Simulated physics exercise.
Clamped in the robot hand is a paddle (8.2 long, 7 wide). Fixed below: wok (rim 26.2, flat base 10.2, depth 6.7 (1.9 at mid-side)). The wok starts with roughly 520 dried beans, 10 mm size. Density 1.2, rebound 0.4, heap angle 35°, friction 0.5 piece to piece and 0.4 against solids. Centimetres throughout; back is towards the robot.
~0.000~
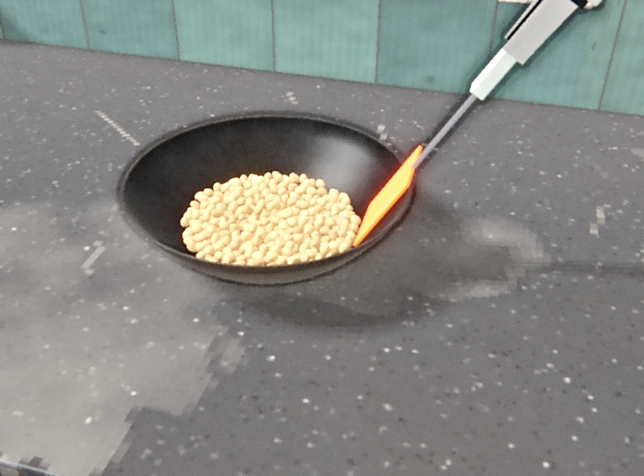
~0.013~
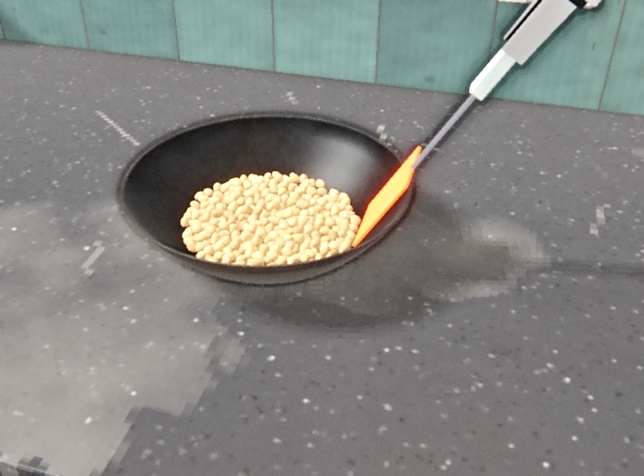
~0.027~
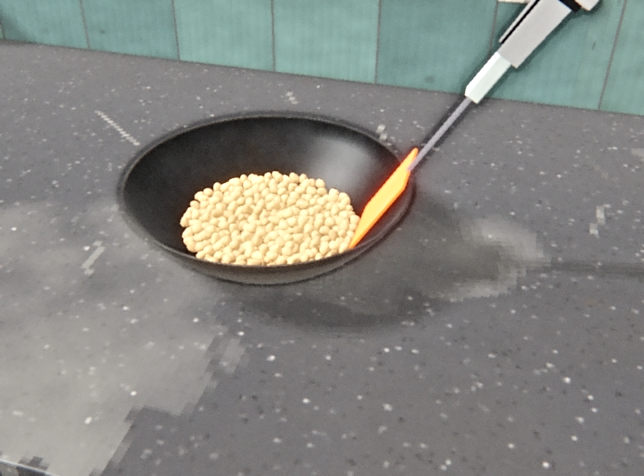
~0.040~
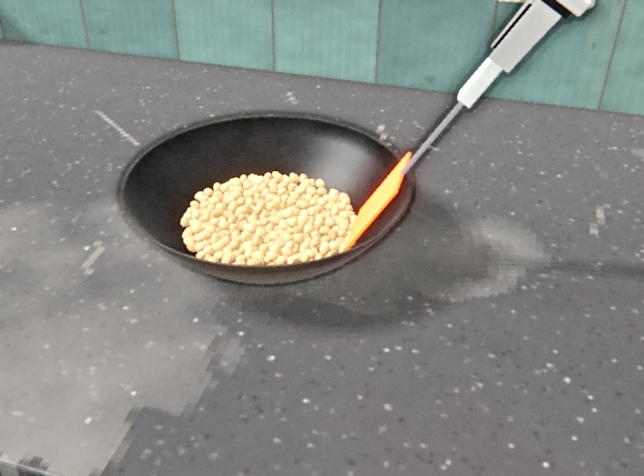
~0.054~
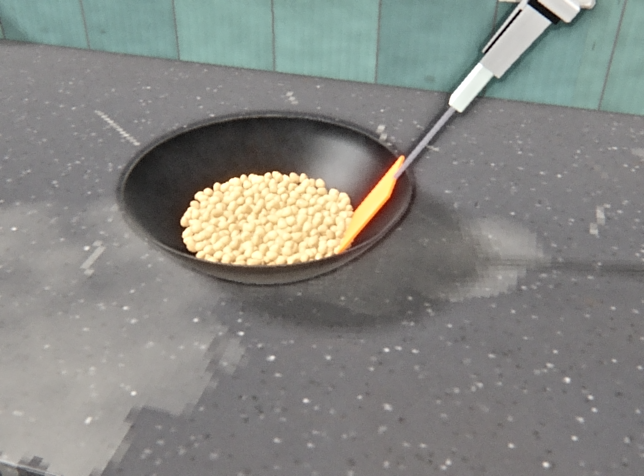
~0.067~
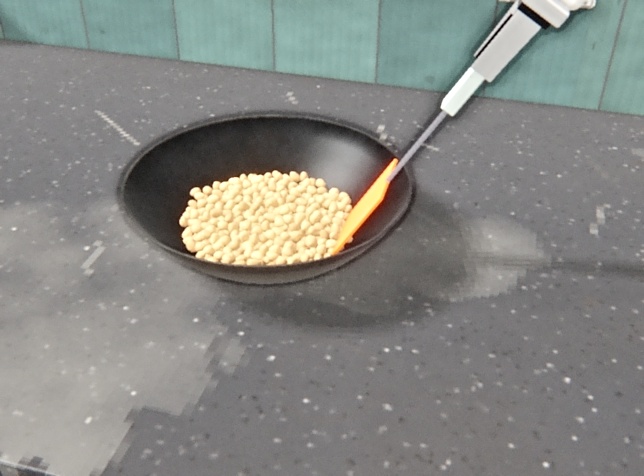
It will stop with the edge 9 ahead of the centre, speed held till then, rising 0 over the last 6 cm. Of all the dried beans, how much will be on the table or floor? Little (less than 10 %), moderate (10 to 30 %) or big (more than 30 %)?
On the table or floor the share is moderate, 10 to 30 %.
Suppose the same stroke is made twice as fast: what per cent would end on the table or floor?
In that case some 35 per cent.
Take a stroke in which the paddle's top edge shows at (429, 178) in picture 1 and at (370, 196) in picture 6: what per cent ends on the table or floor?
About 35 per cent.
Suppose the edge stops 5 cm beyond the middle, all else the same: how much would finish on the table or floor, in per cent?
It would be near 0 per cent.
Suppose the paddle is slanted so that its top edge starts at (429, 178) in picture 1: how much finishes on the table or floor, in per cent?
About 15 per cent.
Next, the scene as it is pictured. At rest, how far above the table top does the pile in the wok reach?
Some 7.5 cm.
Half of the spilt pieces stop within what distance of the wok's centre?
About 20 cm.
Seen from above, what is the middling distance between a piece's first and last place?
Roughly 5 cm.
By 0.20 s, sloping 59°, highest piece 6 above the table; 525 in the wok.
By 0.34 s, sloping 59°, highest piece 8 above the table; 525 in the wok.
By 0.60 s, sloping 59°, highest piece 8 above the table; 452 in the wok, 67 on the table or floor, 6 on the blade or in flight.
By 1.65 s, sloping 59°, highest piece 7 above the table; 452 in the wok, 73 on the table or floor.
Final count, 452 in the wok, 73 on the table or floor. That is 14 % on the table or floor.
